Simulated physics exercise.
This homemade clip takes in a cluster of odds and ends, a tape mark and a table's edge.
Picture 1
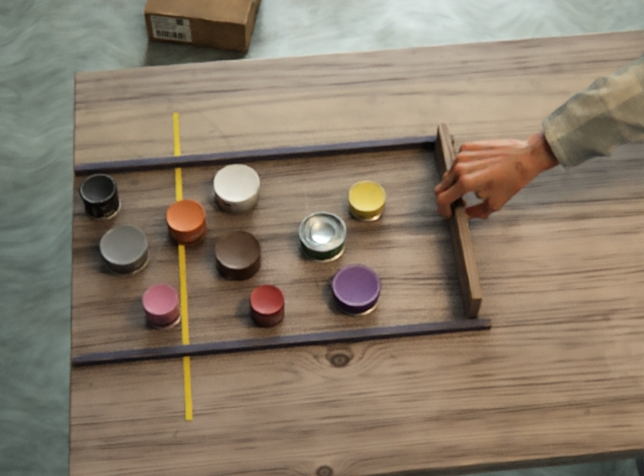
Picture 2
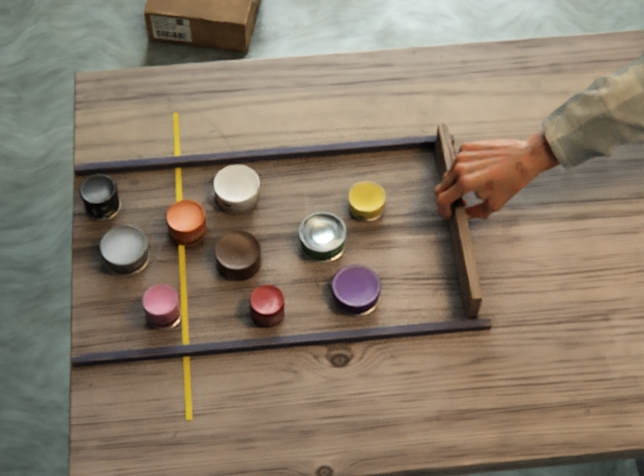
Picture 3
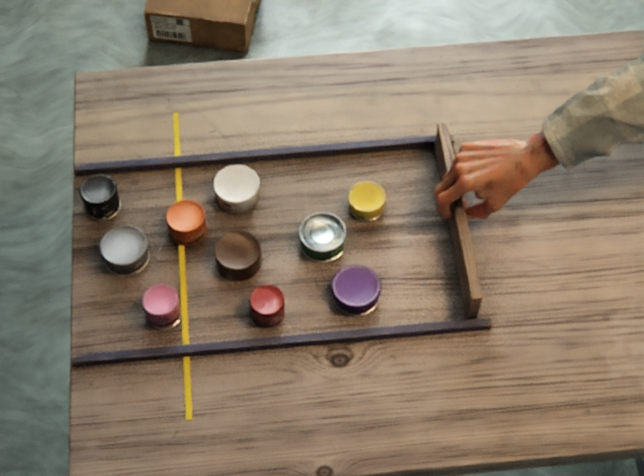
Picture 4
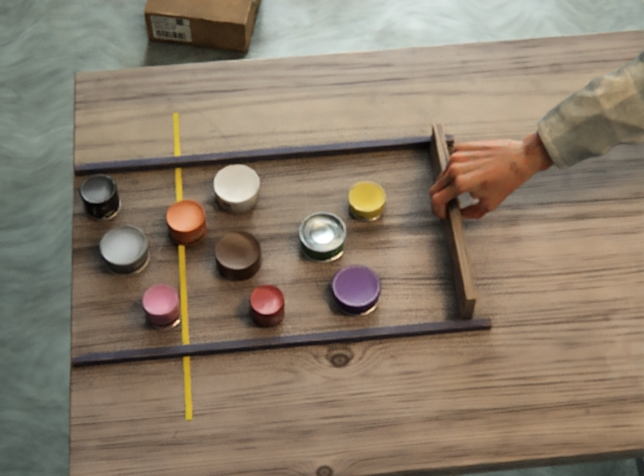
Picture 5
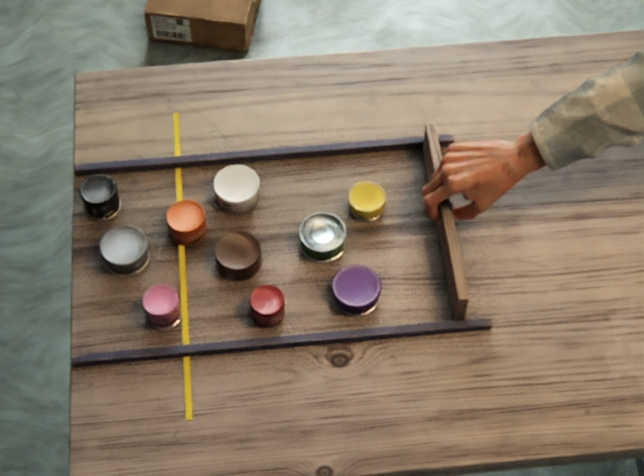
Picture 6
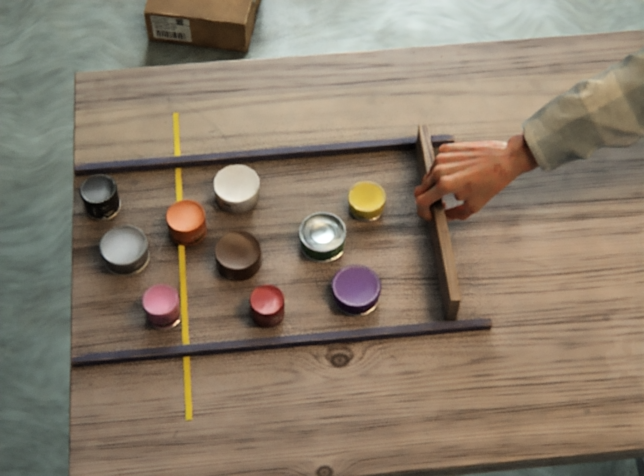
The footage shows small round pots and tubs of various colours between two dark rails on a wooden table, with a yellow tape line crossing them; a hand holds a wooden board, then slides it slightly left while the pots stay still.
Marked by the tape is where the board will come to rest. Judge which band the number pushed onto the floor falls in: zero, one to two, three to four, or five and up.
You'd see none of the bits go off the end there.
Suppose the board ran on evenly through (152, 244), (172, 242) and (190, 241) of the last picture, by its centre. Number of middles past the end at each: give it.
That makes 1, 0, 0.
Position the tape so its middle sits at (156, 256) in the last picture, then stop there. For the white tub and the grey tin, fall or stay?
White tub still up; grey tin down.
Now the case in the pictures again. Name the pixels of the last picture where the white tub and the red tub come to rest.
(156, 182), and the other (134, 332).
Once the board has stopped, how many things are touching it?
Result: 4 in all.
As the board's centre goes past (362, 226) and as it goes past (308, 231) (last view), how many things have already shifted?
At the first place 2, at the second 4.
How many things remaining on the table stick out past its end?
Overhang count: 1.
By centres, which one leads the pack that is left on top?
The grey tin.
Early on, none off yet; black pot at rest near (101, 197); grey tin at rest near (125, 251); pink pot at rest near (162, 307).
Finally, the number that fall off is zero.
